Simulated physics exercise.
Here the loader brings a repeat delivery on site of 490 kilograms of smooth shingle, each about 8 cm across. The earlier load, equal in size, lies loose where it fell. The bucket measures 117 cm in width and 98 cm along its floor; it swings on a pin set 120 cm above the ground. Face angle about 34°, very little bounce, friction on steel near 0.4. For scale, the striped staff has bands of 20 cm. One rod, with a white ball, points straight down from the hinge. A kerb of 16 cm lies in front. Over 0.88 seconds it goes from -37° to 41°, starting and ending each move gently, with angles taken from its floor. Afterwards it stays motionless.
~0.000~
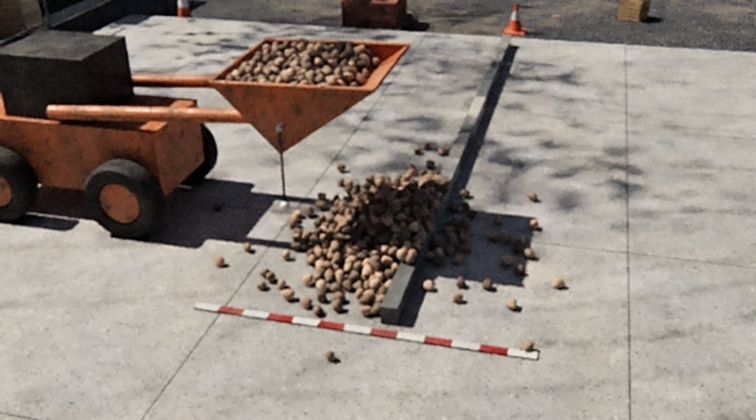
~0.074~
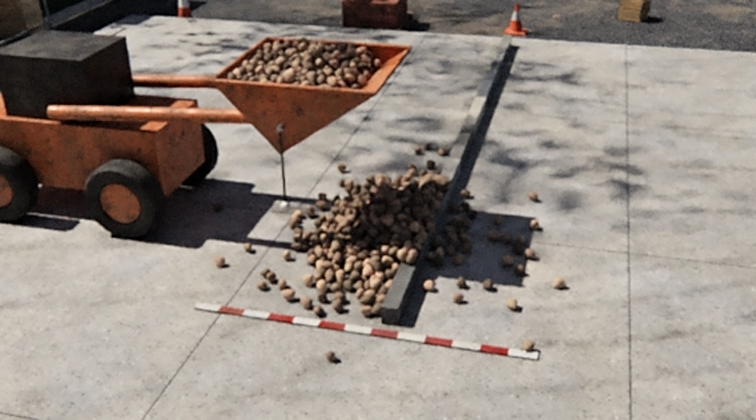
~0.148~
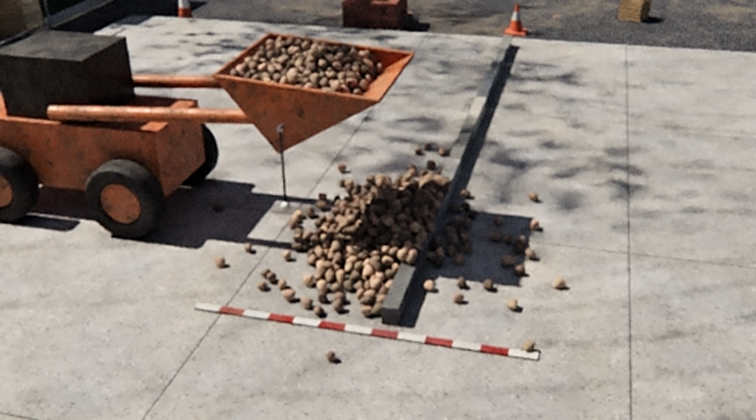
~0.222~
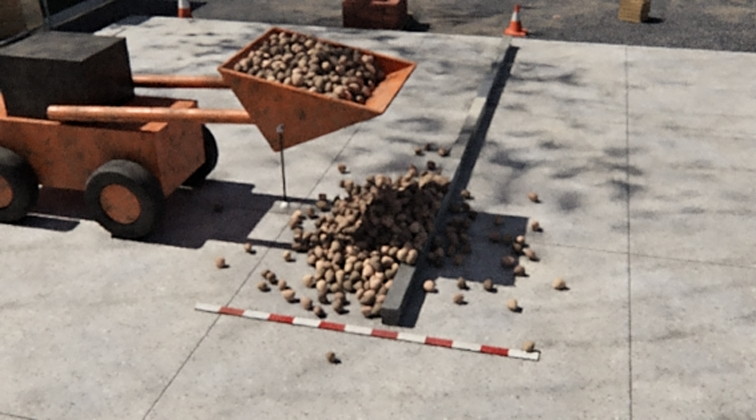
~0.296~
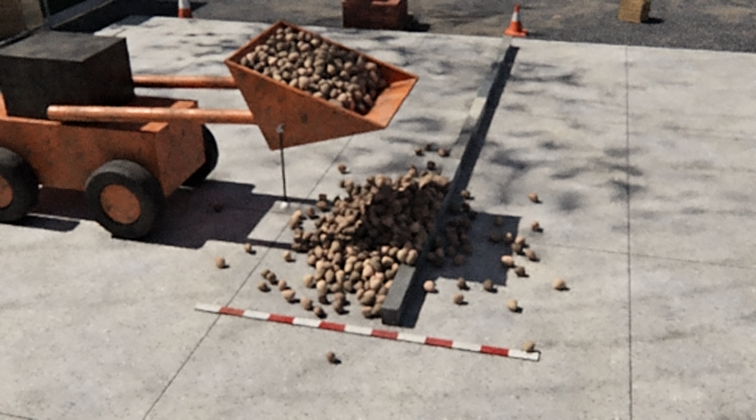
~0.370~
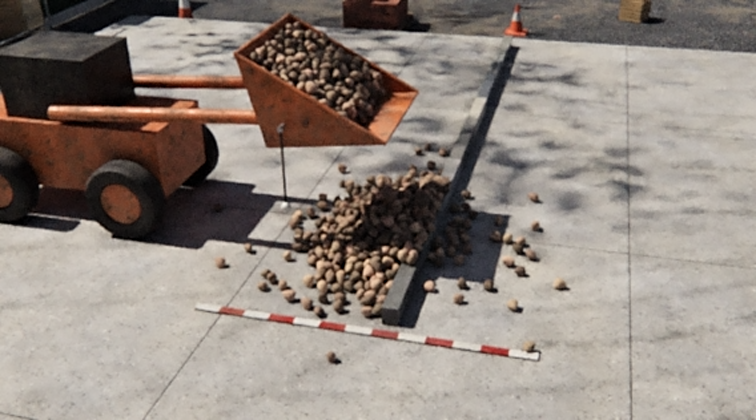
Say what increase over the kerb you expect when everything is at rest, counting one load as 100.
Some 52 per cent is added.
After 0.7 s the floor is at 29°; in per cent of one load, 100 in the bucket, 94 on this side of the kerb, 6 over the kerb; the foremost stones are at (531, 262).
After 1.0 s the floor is at 41°; in per cent of one load, 66 in the bucket, 128 on this side of the kerb, 6 over the kerb; the foremost stones are at (531, 262).
After 1.3 s the floor is at 41°; in per cent of one load, 11 in the bucket, 154 on this side of the kerb, 34 over the kerb; the foremost stones are at (531, 257).
After 4.1 s the floor is at 41°; in per cent of one load, 0 in the bucket, 142 on this side of the kerb, 58 over the kerb; the foremost stones are at (651, 246). Net gain over the kerb, 52.
